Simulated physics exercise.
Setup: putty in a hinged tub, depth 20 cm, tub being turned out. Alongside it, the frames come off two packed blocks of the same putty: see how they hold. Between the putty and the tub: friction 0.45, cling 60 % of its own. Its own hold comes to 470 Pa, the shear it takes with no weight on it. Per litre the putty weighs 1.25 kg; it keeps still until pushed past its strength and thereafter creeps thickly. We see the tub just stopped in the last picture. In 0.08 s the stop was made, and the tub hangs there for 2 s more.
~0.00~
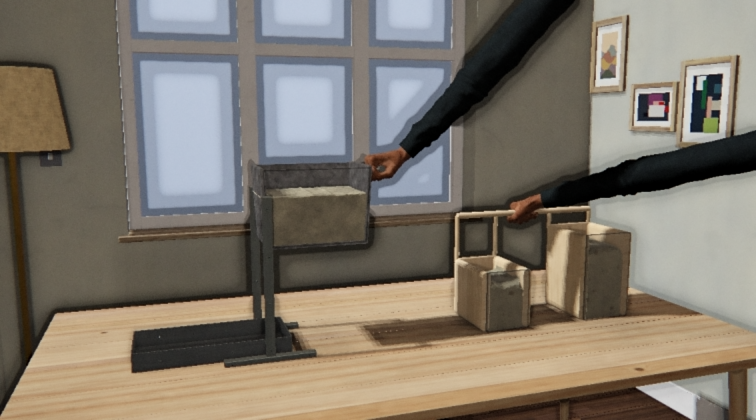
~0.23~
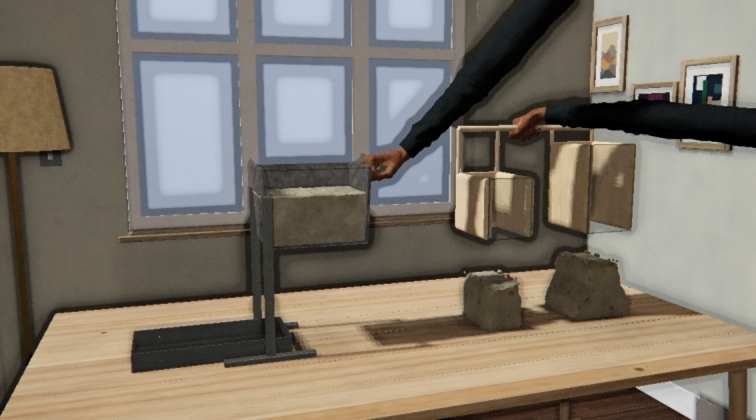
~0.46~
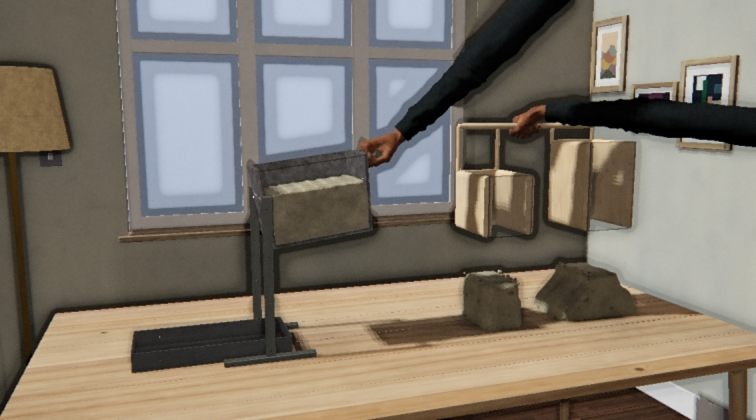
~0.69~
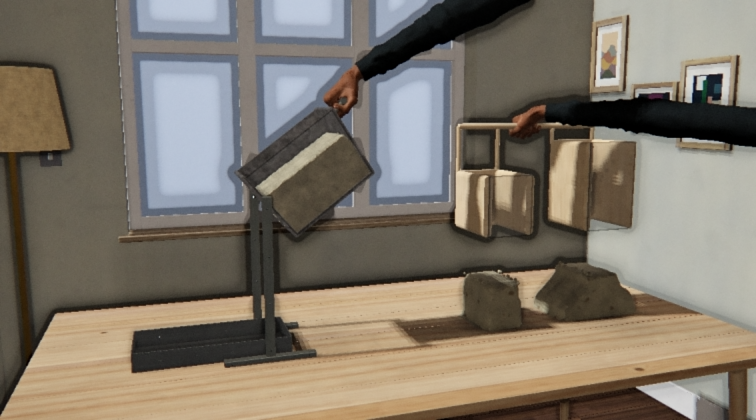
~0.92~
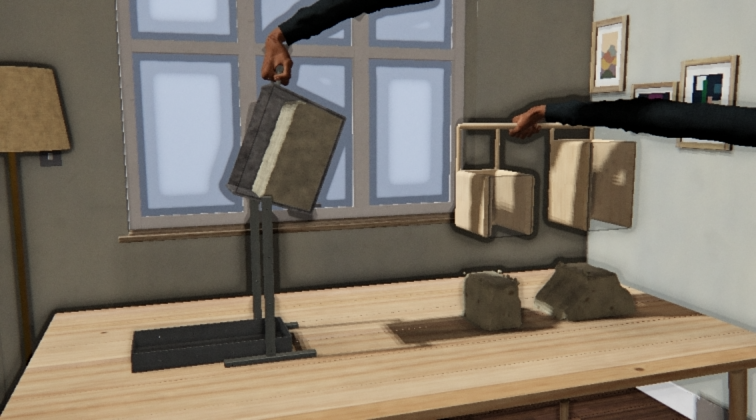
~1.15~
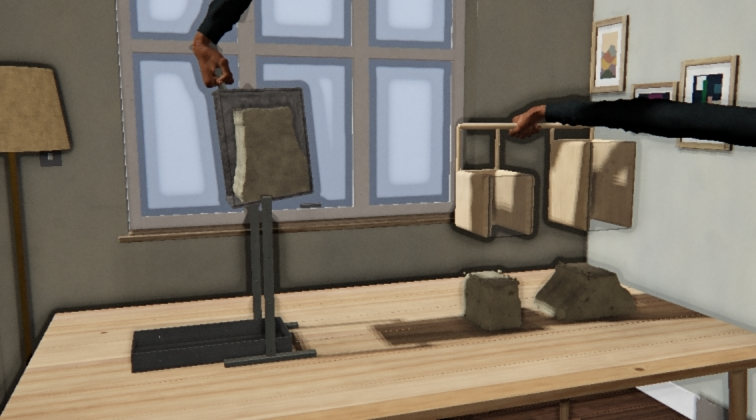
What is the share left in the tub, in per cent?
About 37 %.
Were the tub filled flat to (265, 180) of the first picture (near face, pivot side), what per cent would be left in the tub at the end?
About 25 %.
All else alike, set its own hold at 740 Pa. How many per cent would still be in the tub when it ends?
I'd say around 45 percent.
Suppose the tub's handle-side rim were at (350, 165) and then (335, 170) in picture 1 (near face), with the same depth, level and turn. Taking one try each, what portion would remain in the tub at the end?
45 %, then 65 %.
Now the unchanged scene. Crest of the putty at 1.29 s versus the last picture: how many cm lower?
Roughly 7 cm.
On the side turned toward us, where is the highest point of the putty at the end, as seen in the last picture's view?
Somewhere near (278, 166) in the last view.
After 1.29 s, the tub is at 95 degrees and holds 79 %.
After 1.46 s, the tub is at 95 degrees and holds 41 %.
After 1.63 s, the tub is at 95 degrees and holds 37 %.
After 1.80 s, the tub is at 95 degrees and holds 37 %.
After 3.15 s, the tub is at 95 degrees and holds 37 %.
